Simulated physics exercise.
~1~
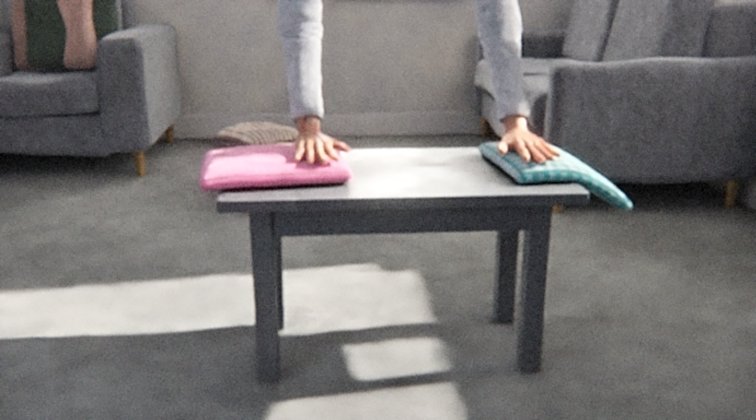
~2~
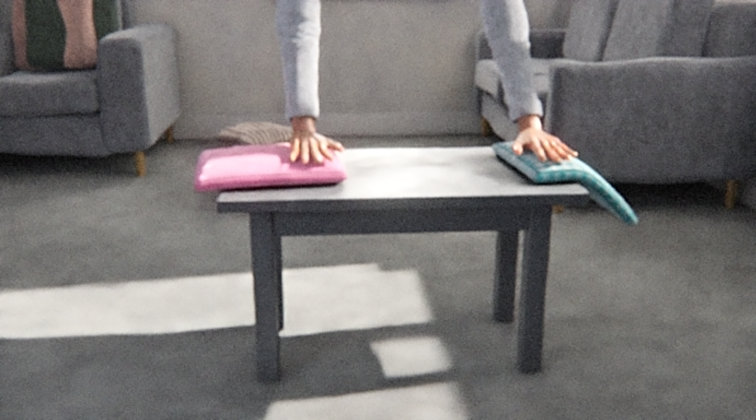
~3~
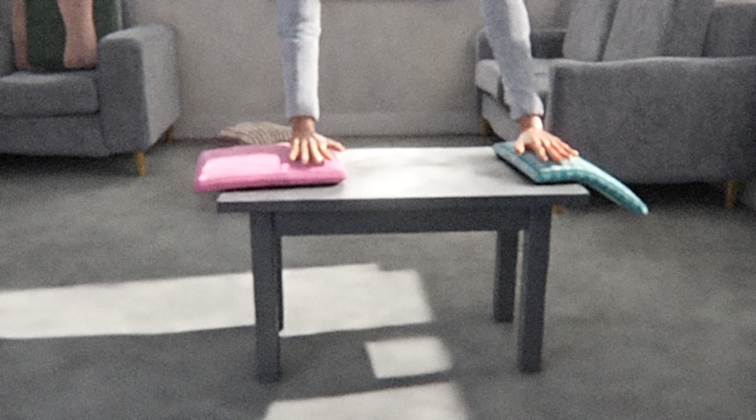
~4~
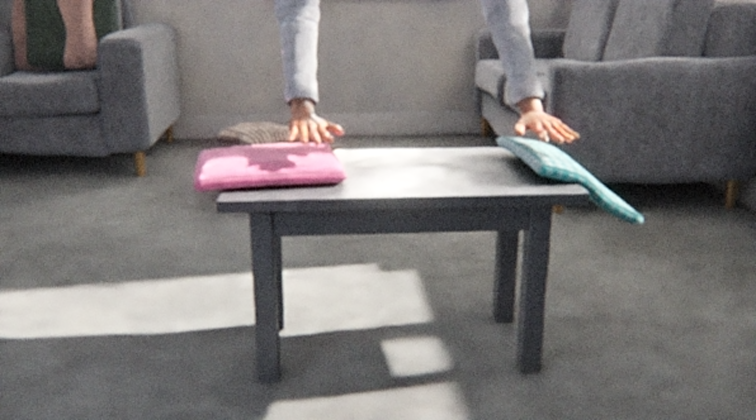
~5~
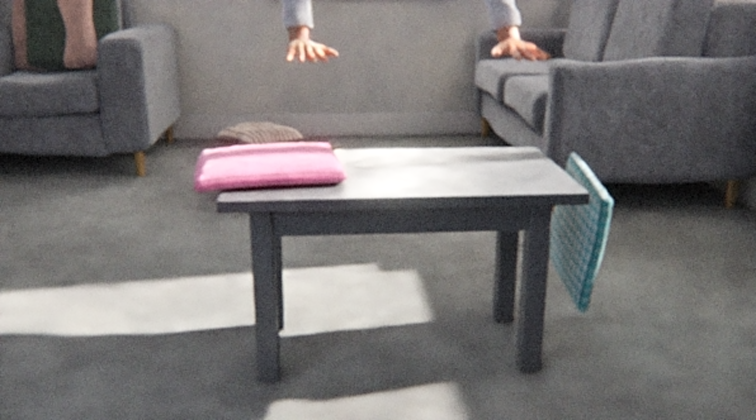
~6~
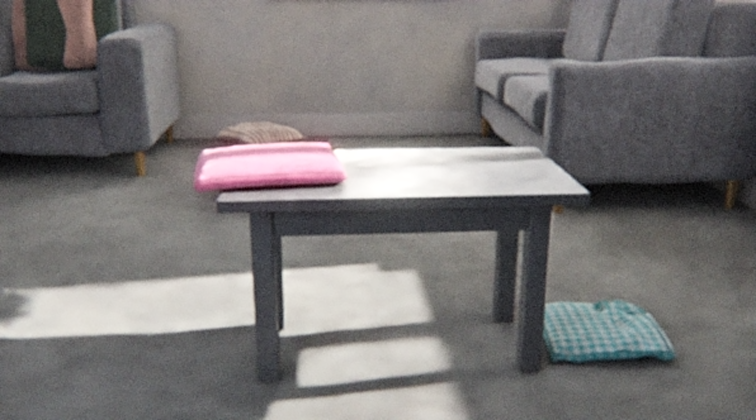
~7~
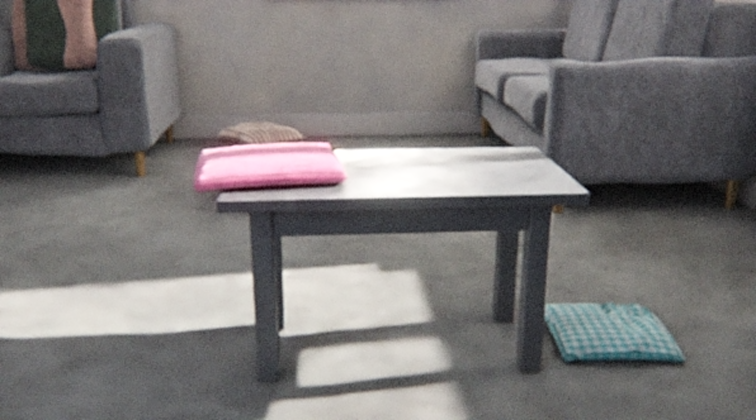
In a sunlit living room with grey sofas, a person stands behind a small grey table, pressing one hand on a pink seat pad at the left end and the other on a turquoise seat pad at the right. The turquoise pad shifts slightly outward, its outer part drooping over the edge. Both hands then lift and draw back. The turquoise pad tips off the right end and drops beside the table, landing on the floor and settling flat. The pink pad stays still, resting on the left end of the tabletop.
